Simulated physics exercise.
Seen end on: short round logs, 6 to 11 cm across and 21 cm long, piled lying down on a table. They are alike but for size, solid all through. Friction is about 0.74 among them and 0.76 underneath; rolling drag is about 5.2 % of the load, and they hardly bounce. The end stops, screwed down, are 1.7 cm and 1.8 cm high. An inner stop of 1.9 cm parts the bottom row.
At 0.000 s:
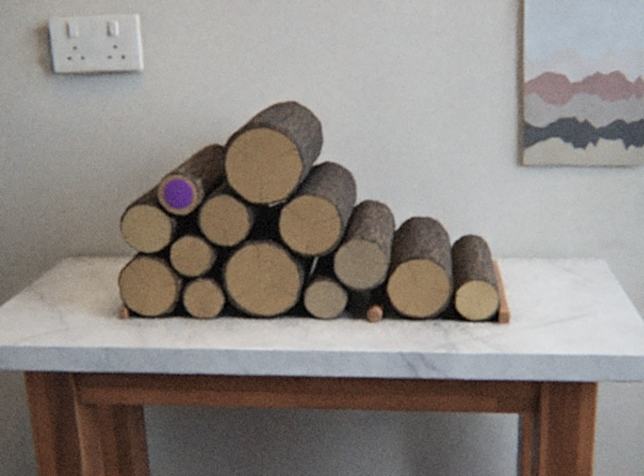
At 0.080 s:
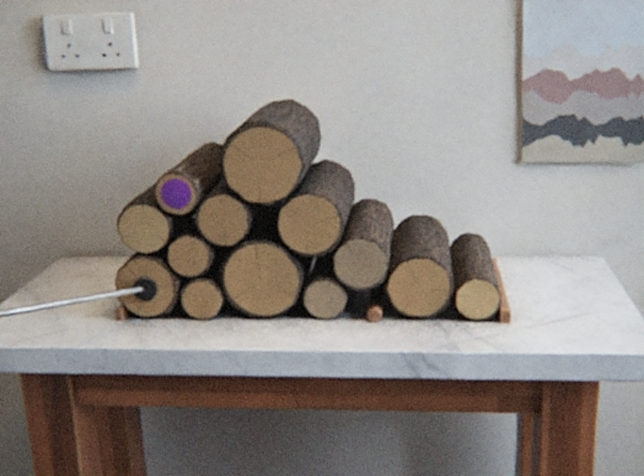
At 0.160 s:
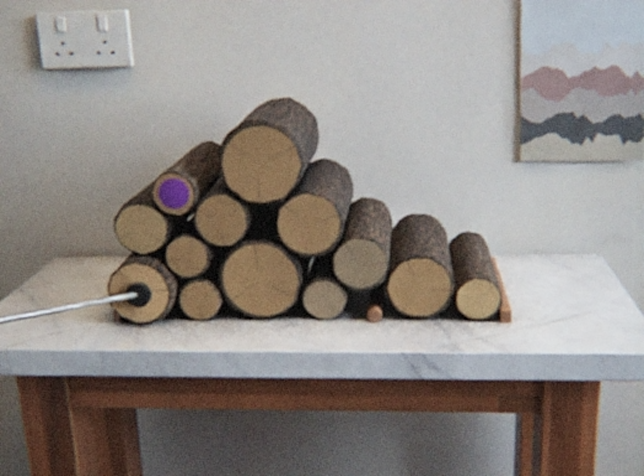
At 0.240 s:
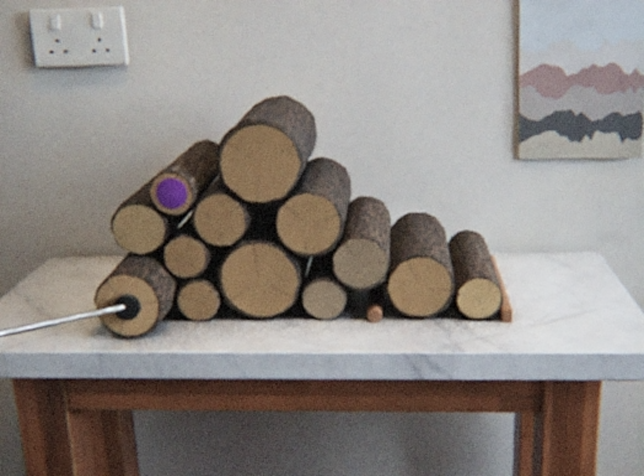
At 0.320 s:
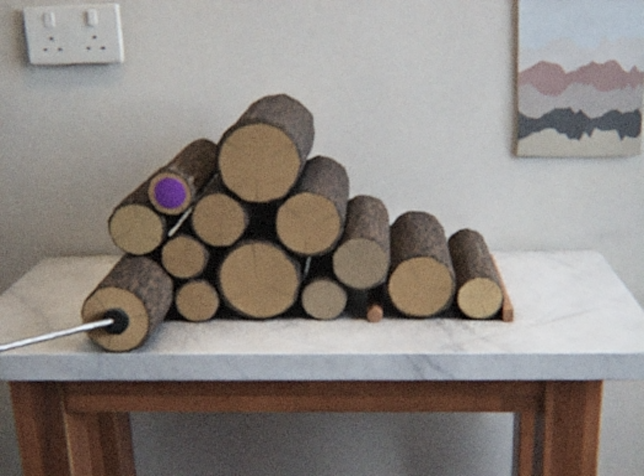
The footage shows a pile of short round logs, one with a purple end, on a marble-topped table; a thin rod attaches to the bottom-left log and draws it partway out toward the viewer while the other logs stay still.
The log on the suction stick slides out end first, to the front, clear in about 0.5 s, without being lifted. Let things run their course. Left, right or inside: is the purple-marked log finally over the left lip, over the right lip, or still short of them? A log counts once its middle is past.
The purple-marked log: Left.
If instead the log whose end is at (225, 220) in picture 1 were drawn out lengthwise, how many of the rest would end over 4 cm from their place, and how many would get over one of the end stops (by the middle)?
Then 3 and 2.
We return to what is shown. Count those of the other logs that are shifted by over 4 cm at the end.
The count is 2.
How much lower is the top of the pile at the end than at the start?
About 1 cm.
After 0.63 s, 0 now displaced over 4 cm; not one over the end stops; purple 1 cm left and 1.7 cm down.
After 0.79 s, 2 now displaced over 4 cm; not one over the end stops; purple 8 cm left and 6 cm down.
After 1.03 s, 2 now displaced over 4 cm; 1 over the left lip; purple 18 cm left and 14 cm down.
After 1.40 s, 2 now displaced over 4 cm; 1 over the left lip; purple 33 cm left and 17 cm down.
All still by 1.6 s, 2 moved over 4 cm; 1 over the left lip; purple fallen off to the left; top of the pile 25 cm high, from 27 cm.
